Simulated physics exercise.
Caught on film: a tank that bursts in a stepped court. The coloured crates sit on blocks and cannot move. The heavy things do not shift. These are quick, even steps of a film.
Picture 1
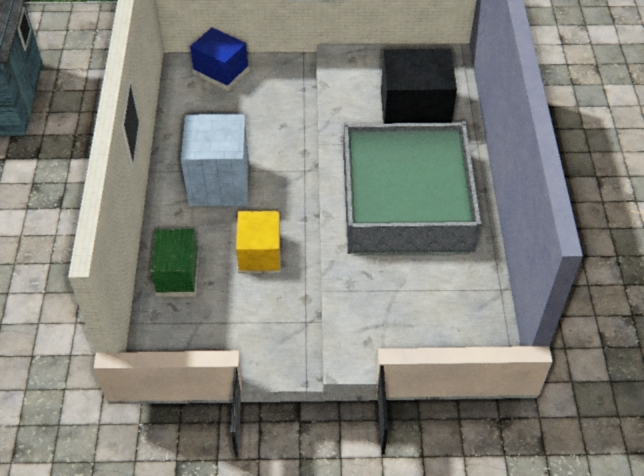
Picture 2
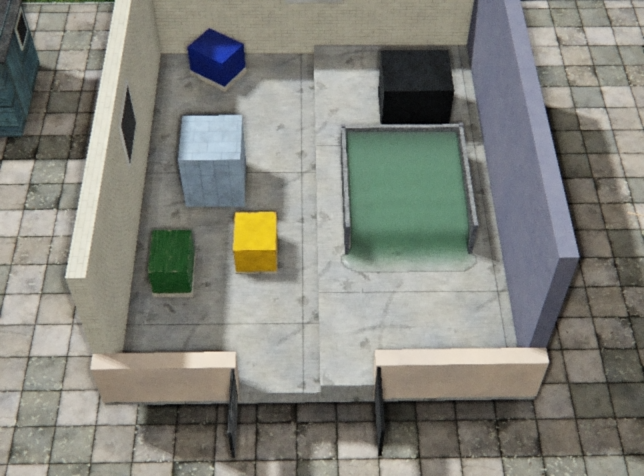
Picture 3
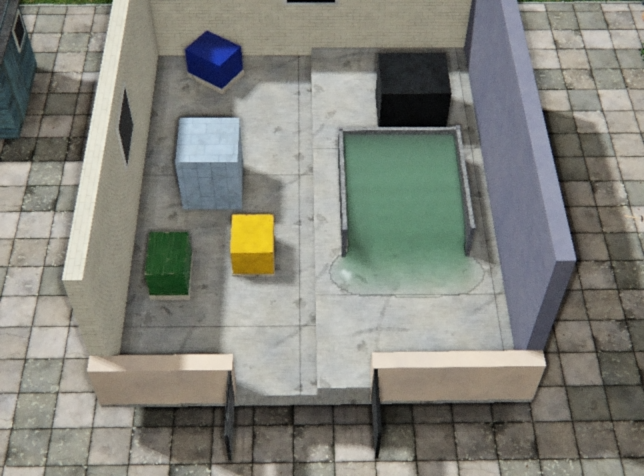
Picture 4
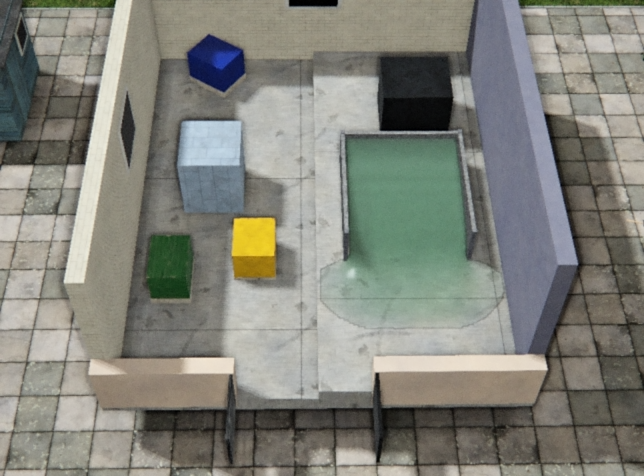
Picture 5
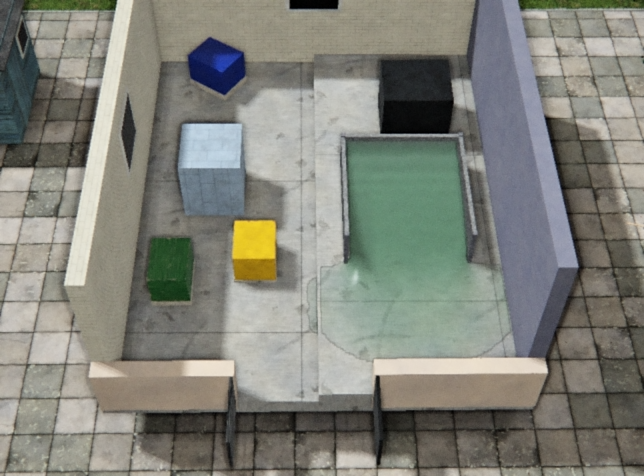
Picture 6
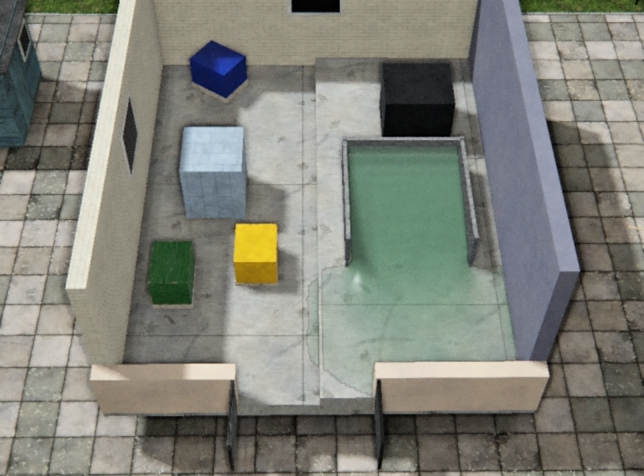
The video shows a walled court with coloured blocks on the left and an open tank of green water beside a black block; the tank's near side gives way, and water pours out, spreading across the paved floor toward the front wall.
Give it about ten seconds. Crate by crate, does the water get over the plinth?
One by one: The green crate is soaked; the blue crate keeps dry; the yellow crate is soaked.
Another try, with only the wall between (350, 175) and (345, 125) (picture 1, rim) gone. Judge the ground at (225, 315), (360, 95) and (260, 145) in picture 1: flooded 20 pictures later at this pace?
In that order: Under water, not flooded, wet.
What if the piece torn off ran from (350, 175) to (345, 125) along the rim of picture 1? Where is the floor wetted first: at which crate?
It is the one in yellow.
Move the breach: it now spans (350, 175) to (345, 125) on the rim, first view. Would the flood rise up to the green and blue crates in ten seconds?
Then: The green one is soaked; the blue one is soaked.
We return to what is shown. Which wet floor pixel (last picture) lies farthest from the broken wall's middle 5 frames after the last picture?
Near (273, 389).
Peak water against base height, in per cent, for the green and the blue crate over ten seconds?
Near 160 and 70 in a hundred.
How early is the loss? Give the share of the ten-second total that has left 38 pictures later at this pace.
Roughly 80 per cent.
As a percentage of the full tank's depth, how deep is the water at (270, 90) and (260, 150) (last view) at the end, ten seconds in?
In turn 6 and 4 in a hundred.
A moment on, water covers 25 % of the floor; the green crate not reached, the blue crate not reached, the yellow crate water round its plinth.
Next, water covers 25 % of the floor; the green crate not reached, the blue crate not reached, the yellow crate water round its plinth.
Then, water covers 35 % of the floor; the green crate not reached, the blue crate not reached, the yellow crate water round its plinth.
Later, water covers 60 % of the floor; the green crate water round its plinth, the blue crate not reached, the yellow crate water round its plinth.
In the end, water covers 90 % of the floor; the green crate was topped, the blue crate stayed above the water, the yellow crate was topped.
